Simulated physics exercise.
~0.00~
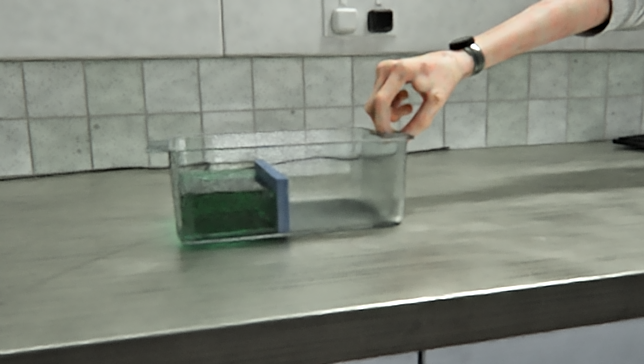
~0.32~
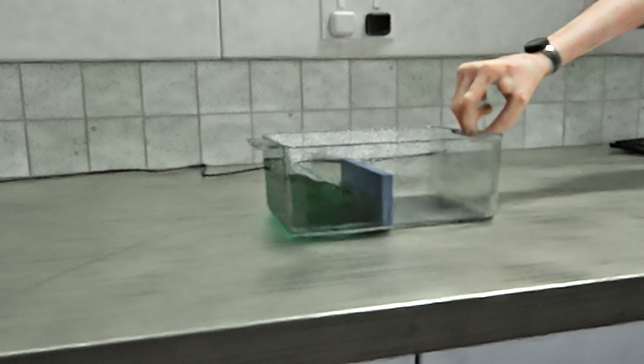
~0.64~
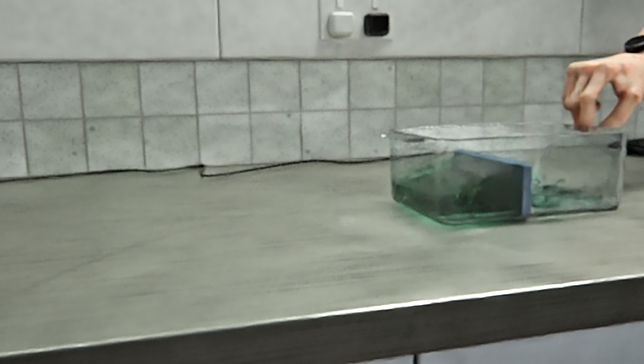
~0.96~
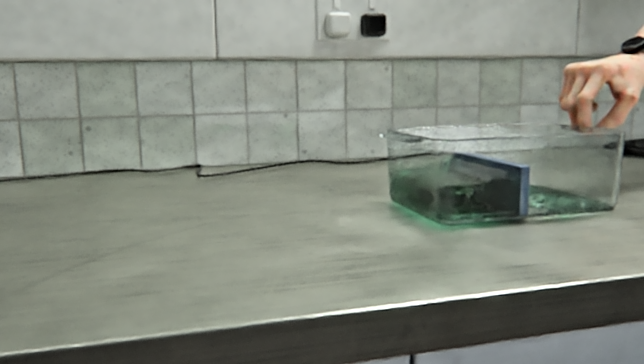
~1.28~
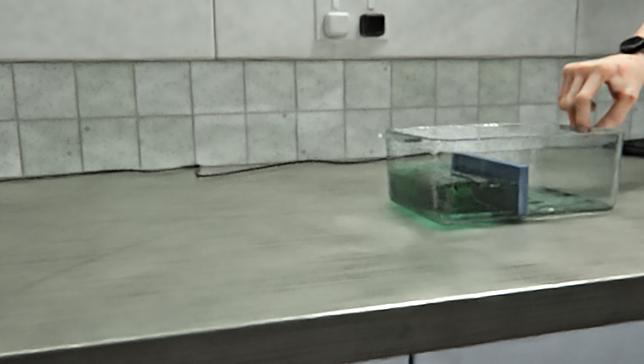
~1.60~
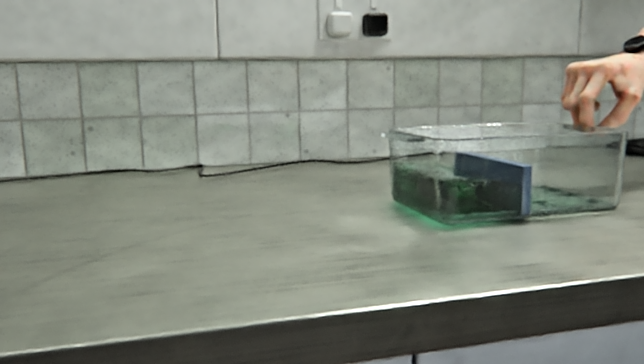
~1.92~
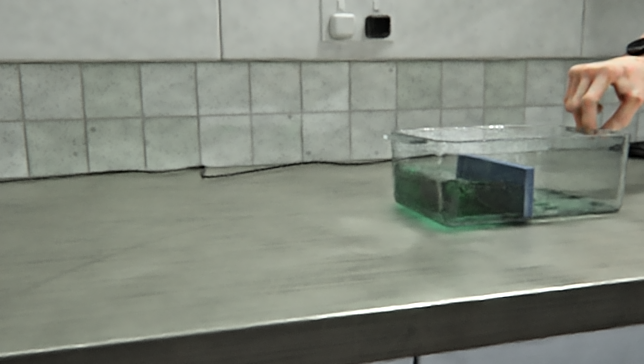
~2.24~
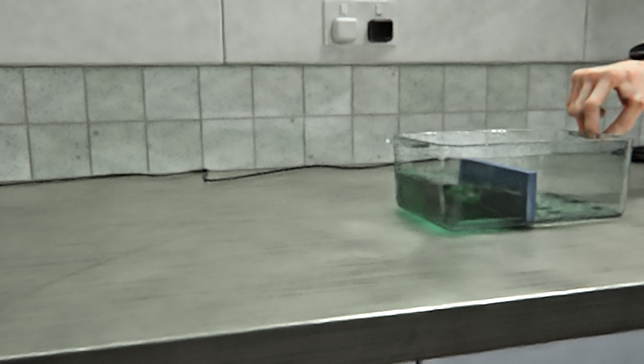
The footage shows a hand pulling a clear oblong tub to the right across a worktop, with green-tinted water held left of a blue divider. Some water crosses to the right side, and the tub stops with most still on the left and the divider upright.
